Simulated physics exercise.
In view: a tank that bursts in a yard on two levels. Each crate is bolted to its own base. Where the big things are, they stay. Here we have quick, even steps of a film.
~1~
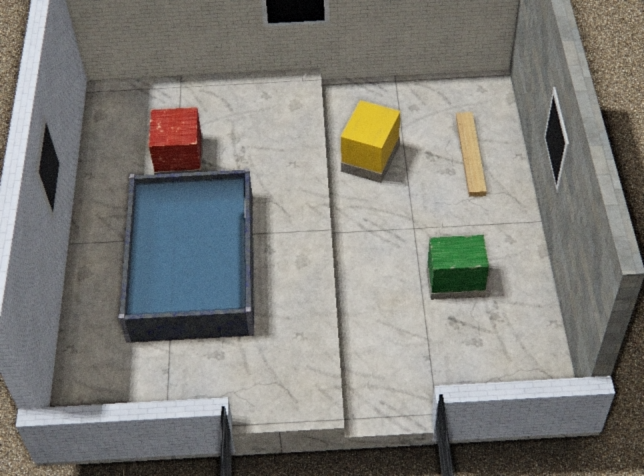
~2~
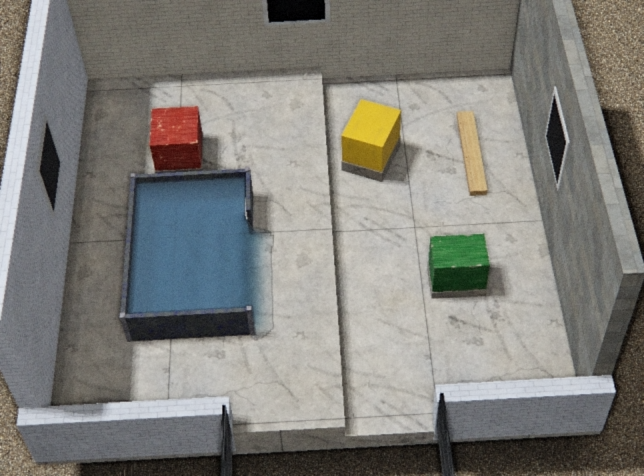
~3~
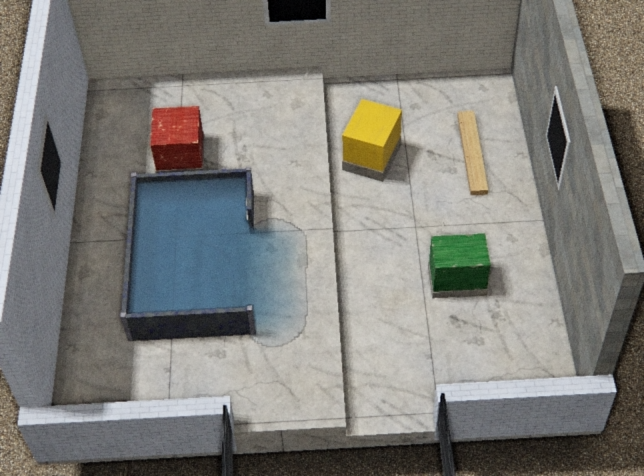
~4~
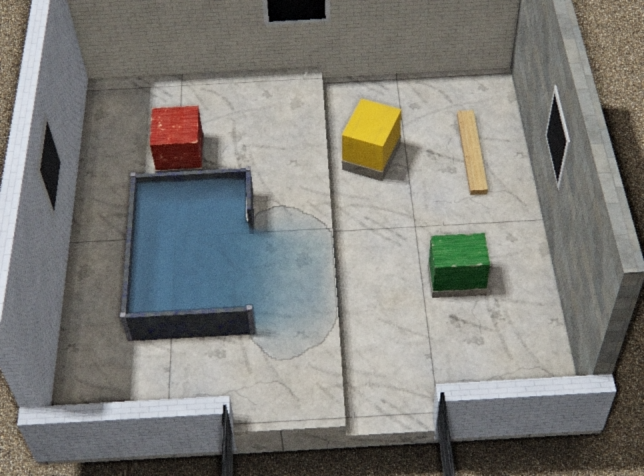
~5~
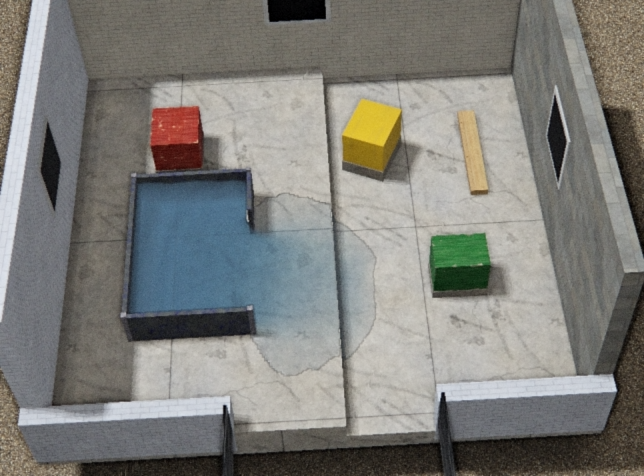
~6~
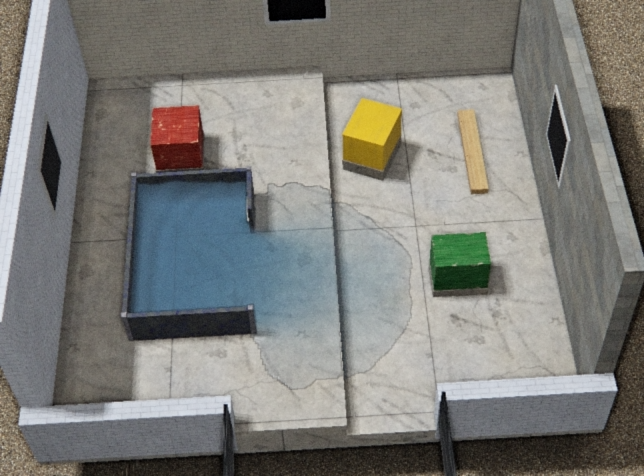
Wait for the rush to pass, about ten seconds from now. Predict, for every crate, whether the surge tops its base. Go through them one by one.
My prediction: The green crate gets topped; the yellow crate does not get topped; the red crate does not get topped.
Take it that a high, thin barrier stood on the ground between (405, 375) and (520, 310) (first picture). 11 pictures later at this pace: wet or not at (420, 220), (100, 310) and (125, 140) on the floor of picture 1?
First inundated, then unwetted, then unwetted.
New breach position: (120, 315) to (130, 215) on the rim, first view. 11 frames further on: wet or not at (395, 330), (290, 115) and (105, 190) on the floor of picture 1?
Obs. 1: Moisture-free; obs. 2: Moisture-free; obs. 3: Sodden.
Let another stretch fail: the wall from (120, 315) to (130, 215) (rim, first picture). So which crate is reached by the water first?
The red-painted one.
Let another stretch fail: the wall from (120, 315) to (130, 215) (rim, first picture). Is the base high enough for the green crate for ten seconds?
Then: Green crate stays untouched.
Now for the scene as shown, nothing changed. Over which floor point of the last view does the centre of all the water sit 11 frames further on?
I'd point to (320, 279).
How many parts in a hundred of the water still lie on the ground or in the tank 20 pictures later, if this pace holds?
I'd say around 96 per cent.
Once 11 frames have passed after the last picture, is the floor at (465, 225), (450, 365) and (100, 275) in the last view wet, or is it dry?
Point one sodden, point two sodden, point three left clear.
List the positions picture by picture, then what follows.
In the first picture, still water in the open tank at (188, 244).
In the second picture, the front is at (259, 232), out from the gap at (249, 275).
In the third picture, the front is at (280, 339), out from the gap at (250, 276).
In the fourth picture, the front is at (306, 219), out from the gap at (249, 276).
In the fifth picture, the front is at (368, 257), out from the gap at (250, 276).
In the sixth picture, the front is at (403, 258), out from the gap at (250, 276).
A moment on, water covers 25 % of the floor; the green crate water round its plinth, the yellow crate water round its plinth, the red crate not reached.
Next, water covers 40 % of the floor; the green crate water round its plinth, the yellow crate water round its plinth, the red crate not reached.
Then, water covers 50 % of the floor; the green crate water round its plinth, the yellow crate water round its plinth, the red crate not reached.
Later, water covers 55 % of the floor; the green crate water round its plinth, the yellow crate water round its plinth, the red crate not reached.
In the end, water covers 55 % of the floor; the green crate was topped, the yellow crate stayed above the water, the red crate stayed above the water.
